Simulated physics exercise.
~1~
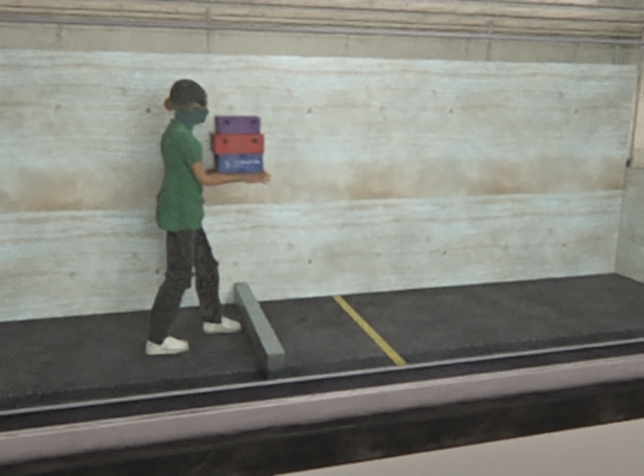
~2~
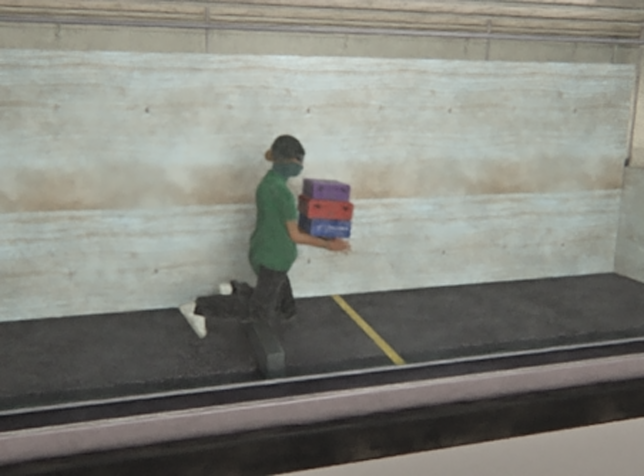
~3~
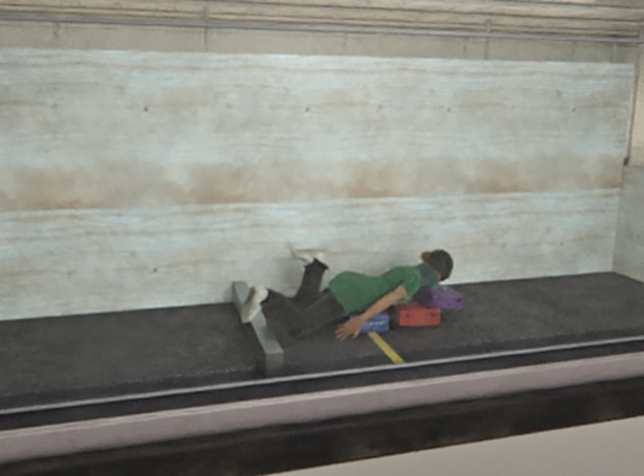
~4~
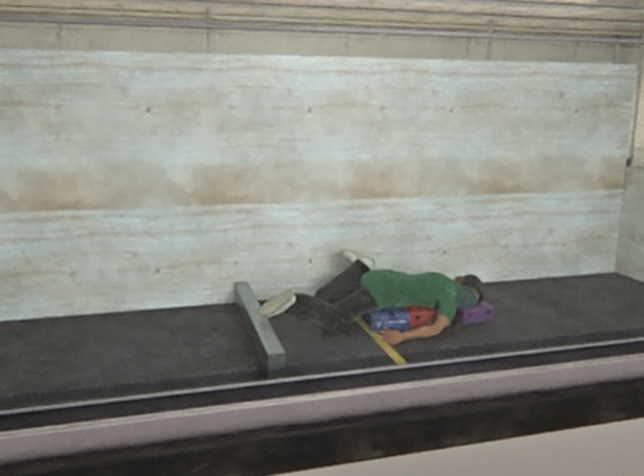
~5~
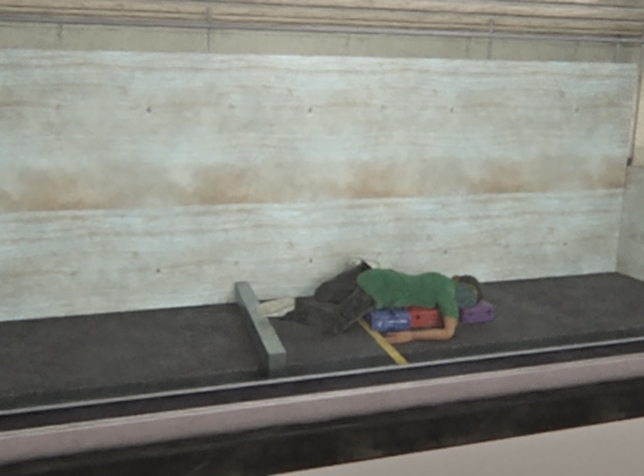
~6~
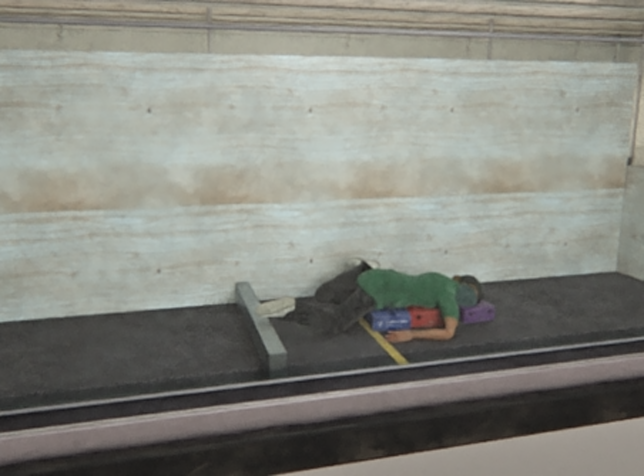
On a dark platform-like strip beside a pale, stained wall, a person in a green shirt, dark cap and face covering walks right, carrying three stacked boxes, purple over red over blue. At a low grey bar across the floor, the person pitches forward, knees bending and feet trailing behind, still holding the stack. The person drops flat beyond the bar as the boxes spread along the floor near a yellow line. The body slides slightly farther right and the raised legs sink. Finally, the person lies face down over the boxes, all three past the line, purple farthest right.
